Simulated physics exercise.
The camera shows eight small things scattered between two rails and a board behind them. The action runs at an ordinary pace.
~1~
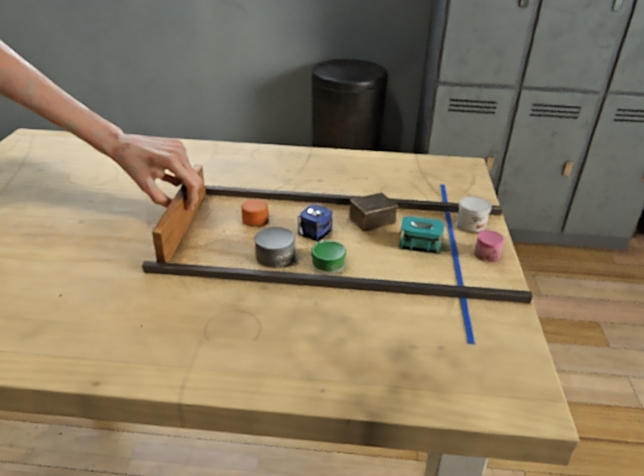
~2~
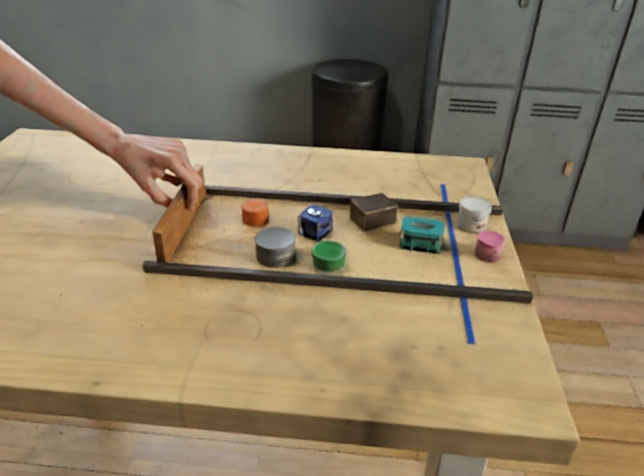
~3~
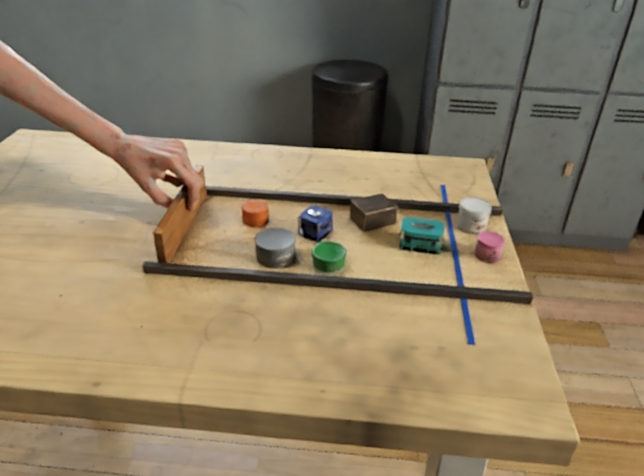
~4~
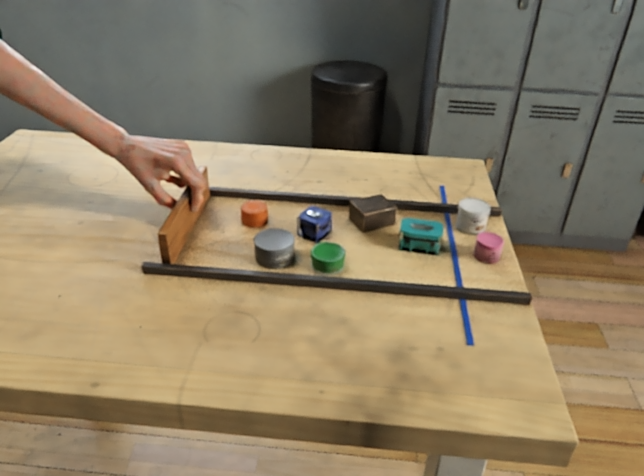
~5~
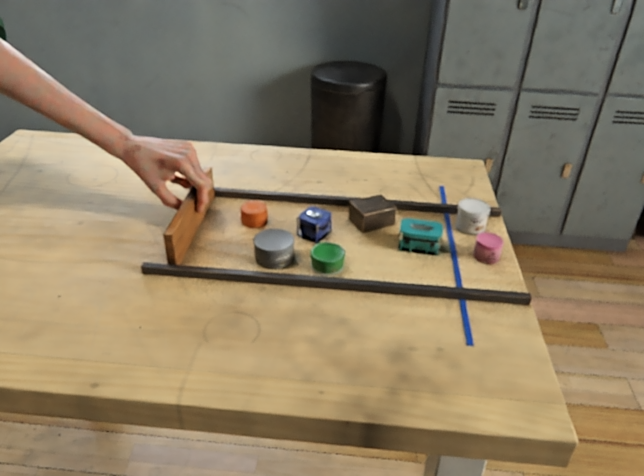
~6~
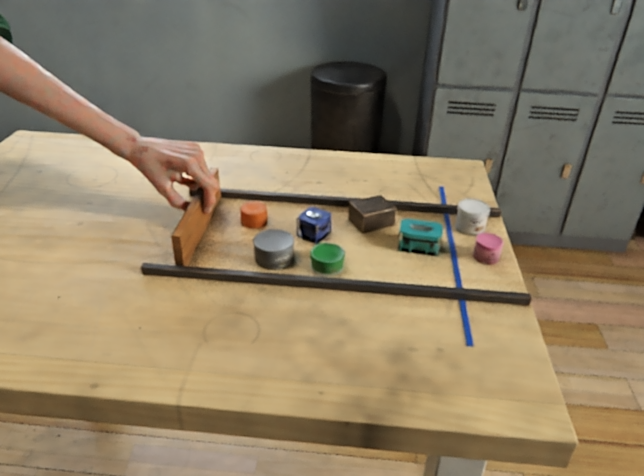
In a room with grey lockers and a dark bin, a wooden table is seen from above at an angle, the view holding steady. Between two dark rails lie an orange lid, grey tub, green pot, blue case, brown box and turquoise case, with a white tin and pink tub beyond blue tape at right. A hand slides the upright wooden board slightly rightward, while the objects stay still.
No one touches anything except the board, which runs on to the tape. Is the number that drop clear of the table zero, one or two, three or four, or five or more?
The number that tip off is going to be at least one but under three.
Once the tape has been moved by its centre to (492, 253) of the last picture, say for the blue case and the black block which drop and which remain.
In that case the blue case does not drop, and the black block does not drop.
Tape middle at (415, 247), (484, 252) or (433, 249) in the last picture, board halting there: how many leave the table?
0, 4, 0.
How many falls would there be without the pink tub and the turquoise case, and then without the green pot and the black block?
The first try gives 0, the second gives 1.
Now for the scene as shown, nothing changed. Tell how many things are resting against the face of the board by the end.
The number is 4.
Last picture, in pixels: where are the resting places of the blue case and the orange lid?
Taking them in turn, first comes (470, 249), then (466, 236).
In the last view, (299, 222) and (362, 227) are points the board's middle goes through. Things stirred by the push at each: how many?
The counts are 4 and 5.
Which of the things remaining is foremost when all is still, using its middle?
Answer: The green pot.
Soon after, none off yet; pink tub at rest near (488, 249); white tin at rest near (472, 217); turquoise case at rest near (420, 237).
After that, none off yet; pink tub moving near (492, 250); white tin moving near (479, 218); turquoise case displaced about its own width near (457, 240).
In the end, the number that fall off is one or two; gone, pink tub.
